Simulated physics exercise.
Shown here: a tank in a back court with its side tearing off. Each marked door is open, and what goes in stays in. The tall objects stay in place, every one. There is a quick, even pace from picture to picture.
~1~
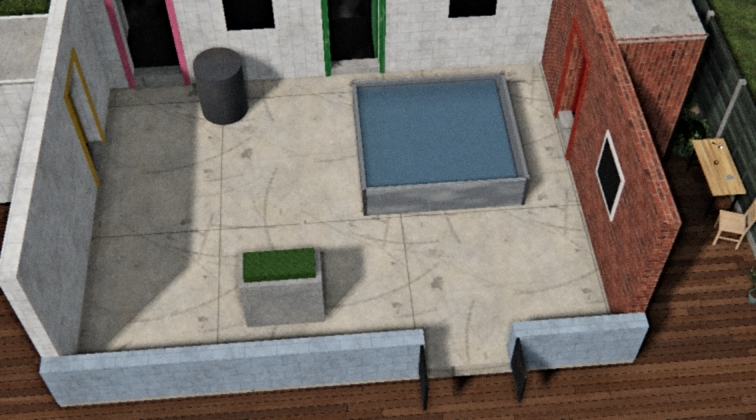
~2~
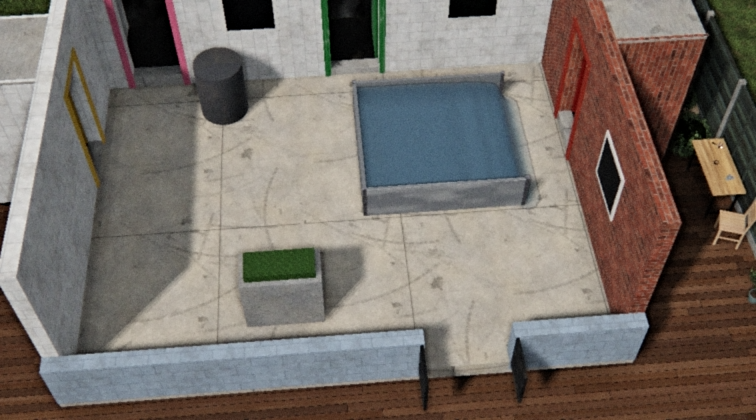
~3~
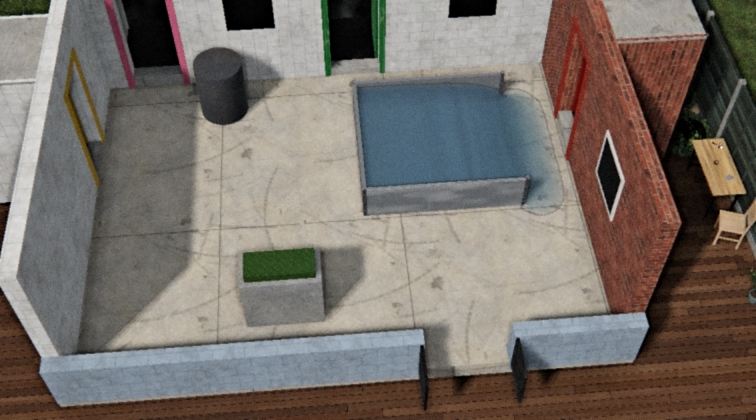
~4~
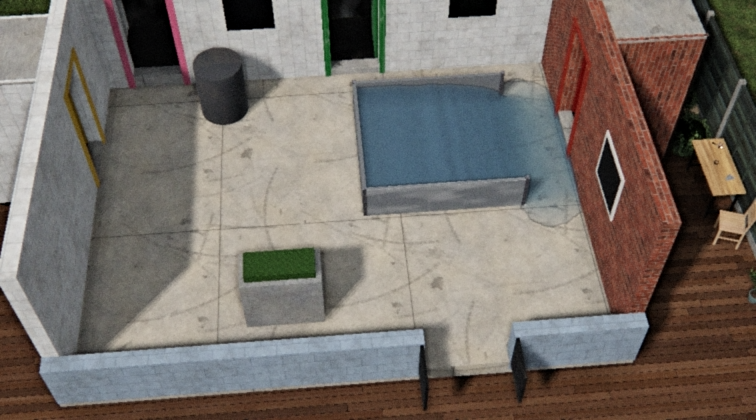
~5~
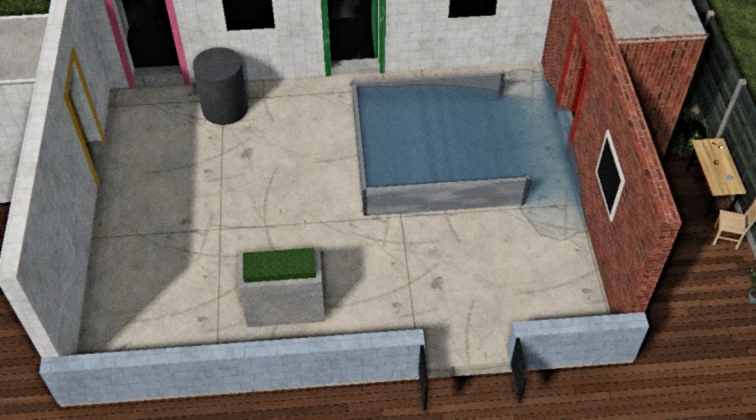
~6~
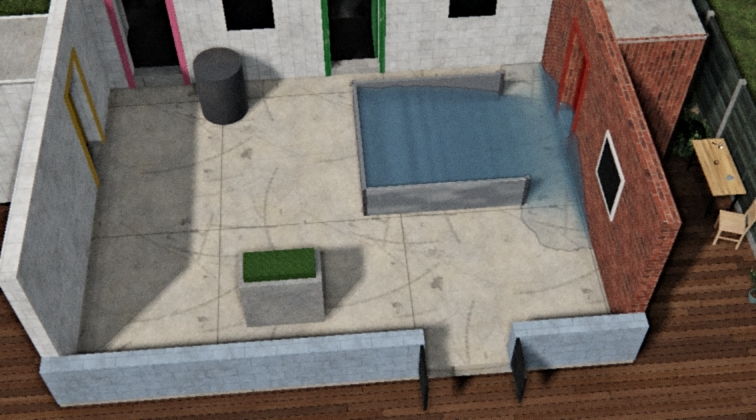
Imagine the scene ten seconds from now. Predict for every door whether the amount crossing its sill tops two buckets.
My prediction: Green door: Not beyond two buckets; yellow door: Not beyond two buckets; red door: Beyond two buckets; pink door: Not beyond two buckets.
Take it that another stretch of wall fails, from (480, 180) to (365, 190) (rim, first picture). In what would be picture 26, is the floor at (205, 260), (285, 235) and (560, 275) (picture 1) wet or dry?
Going in your order, I'd say drenched, then still bare, then drenched.
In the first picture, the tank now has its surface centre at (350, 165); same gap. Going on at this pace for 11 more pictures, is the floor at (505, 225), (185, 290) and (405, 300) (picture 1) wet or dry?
In order: Submerged, untouched, untouched.
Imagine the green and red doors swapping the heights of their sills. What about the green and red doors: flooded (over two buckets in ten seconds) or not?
I'd say the green door stays safe and the red door is swamped.
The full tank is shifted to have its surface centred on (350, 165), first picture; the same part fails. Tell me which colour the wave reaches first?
One in red.
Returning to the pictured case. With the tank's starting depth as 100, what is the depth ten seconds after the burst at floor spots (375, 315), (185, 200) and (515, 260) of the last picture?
About 6, 10 and 4 per cent.
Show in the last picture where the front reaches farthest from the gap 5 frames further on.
Somewhere near (610, 319).
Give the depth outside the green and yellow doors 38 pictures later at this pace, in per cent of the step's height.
Near 60 and 60 per cent, in that order.
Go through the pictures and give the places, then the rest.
In the first picture, still water in the water tank at (437, 131).
In the second picture, the front is at (525, 207), out from the gap at (510, 142).
In the third picture, water pours out at (509, 144) and has run to (544, 211).
In the fourth picture, water pours out at (509, 144) and has run to (564, 218).
In the fifth picture, the front is at (585, 228), out from the gap at (509, 144).
In the sixth picture, the front is at (589, 243), out from the gap at (509, 144).
A moment on, water covers 10 % of the floor; the green door not reached, the yellow door not reached, the red door far over two buckets in, the pink door not reached.
Next, water covers 25 % of the floor; the green door not reached, the yellow door not reached, the red door far over two buckets in, the pink door not reached.
Then, water covers 35 % of the floor; the green door wet at the sill, nothing in, the yellow door not reached, the red door far over two buckets in, the pink door not reached.
Later, water covers 80 % of the floor; the green door wet at the sill, nothing in, the yellow door wet at the sill, nothing in, the red door far over two buckets in, the pink door wet at the sill, nothing in.
In the end, water covers 95 % of the floor; the green door wet at the sill, nothing in, the yellow door wet at the sill, nothing in, the red door far over two buckets in, the pink door wet at the sill, nothing in.
